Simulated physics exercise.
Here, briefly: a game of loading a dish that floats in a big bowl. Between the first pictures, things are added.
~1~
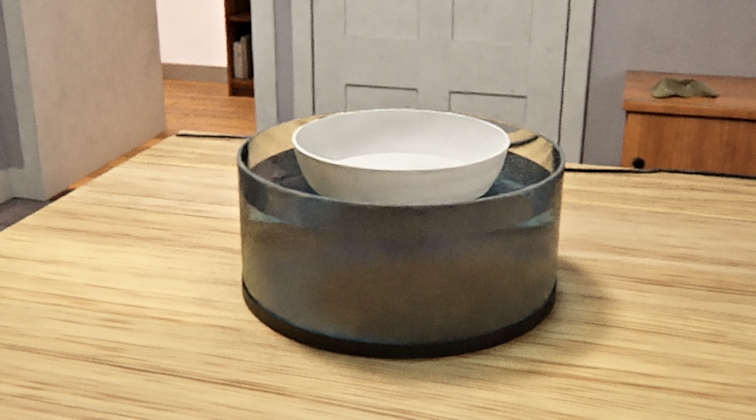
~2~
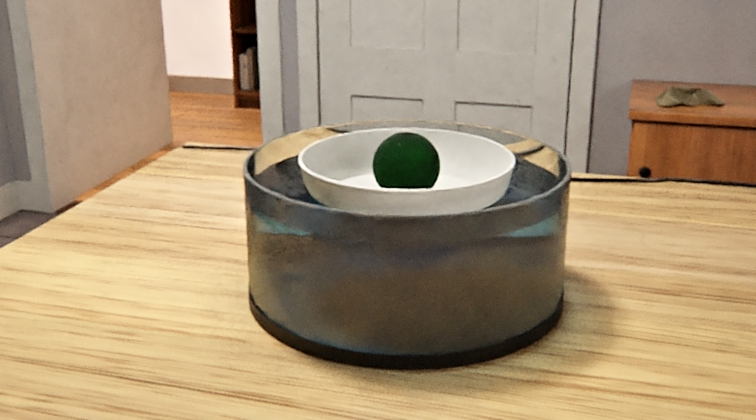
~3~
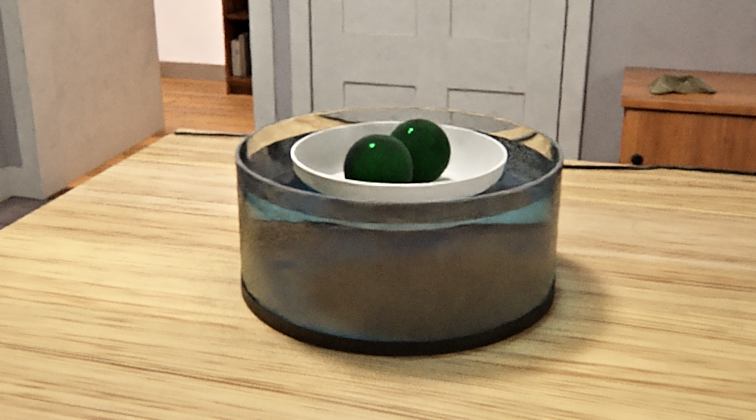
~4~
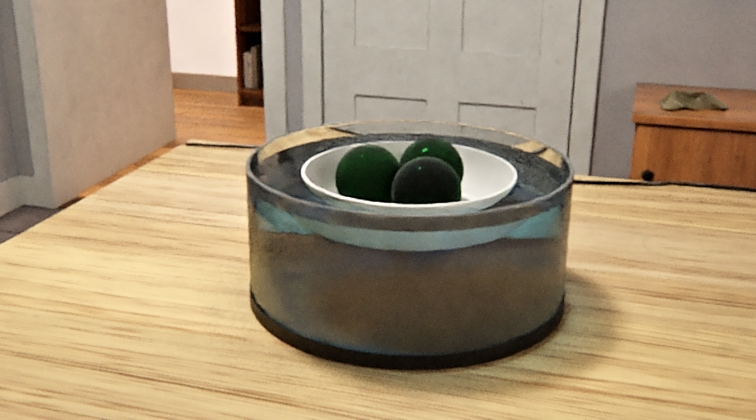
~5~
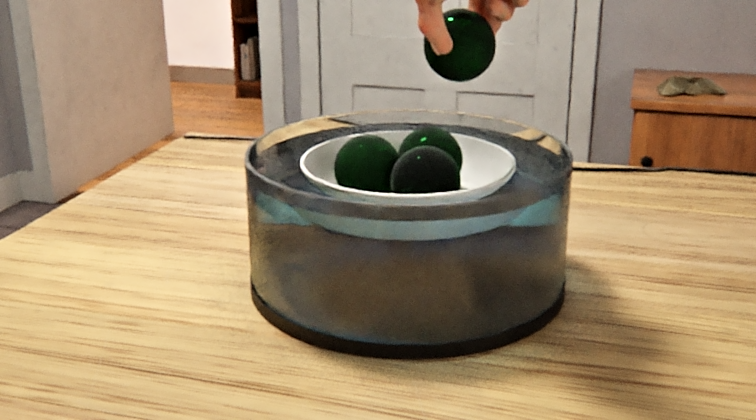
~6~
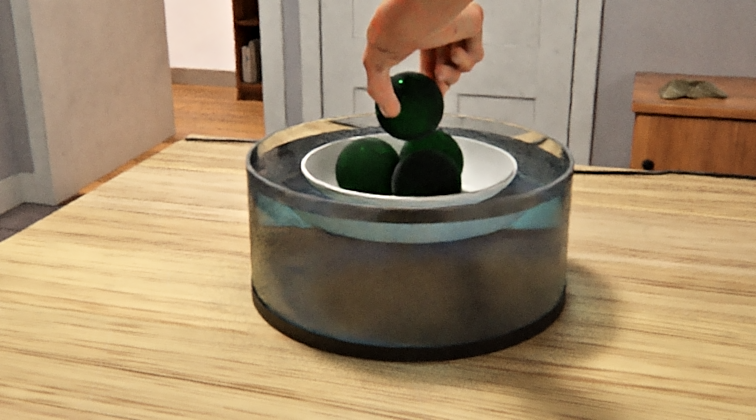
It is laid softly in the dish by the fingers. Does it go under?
Yes. Down.
Next, the glass marble is in and the dish dips.
After that, water pours in over its edge.
Finally, the dish lies on the bottom with its load.
